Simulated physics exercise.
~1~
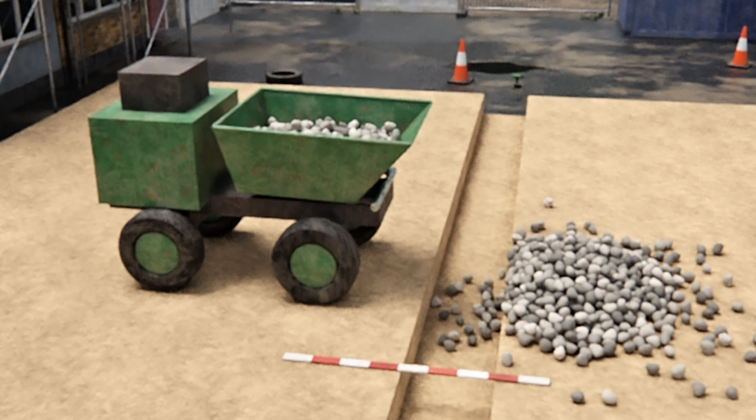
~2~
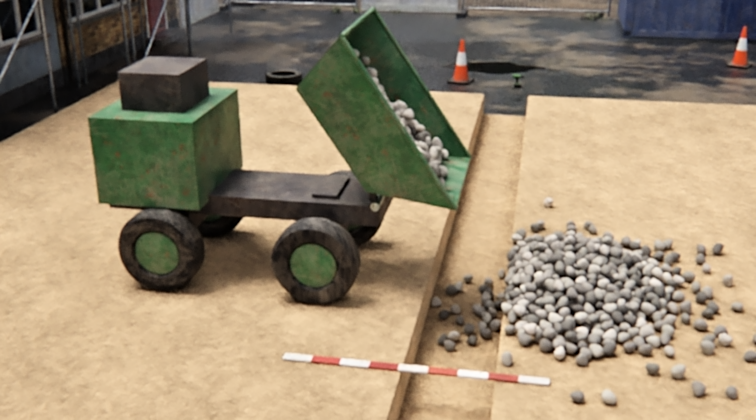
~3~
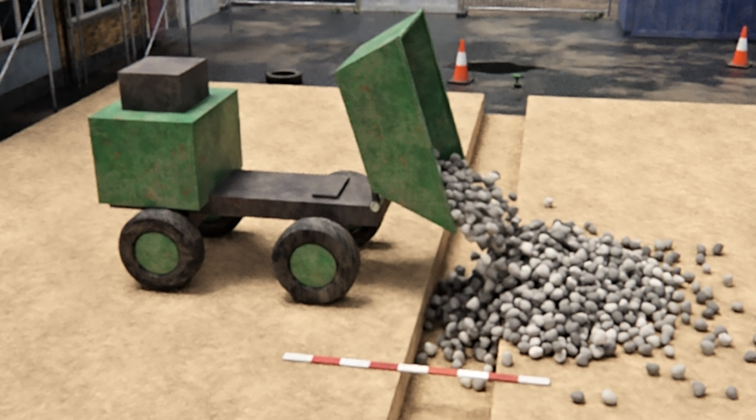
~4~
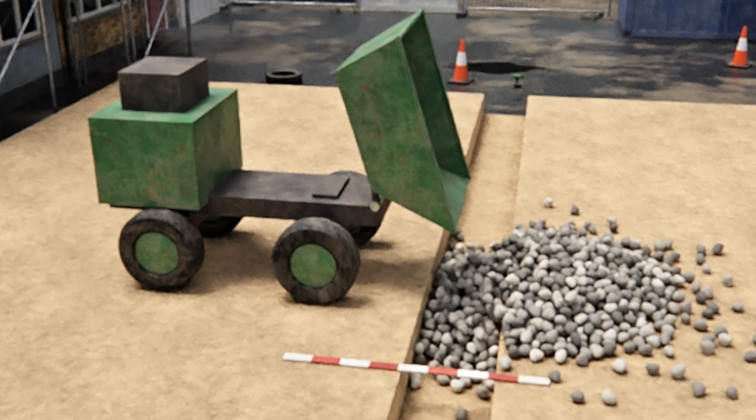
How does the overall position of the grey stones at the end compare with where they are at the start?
At the start the stones are split between the dumper's skip and the heap on the ground. By the end they all lie on the ground and in the trench, so as a whole they sit lower and farther to the right.
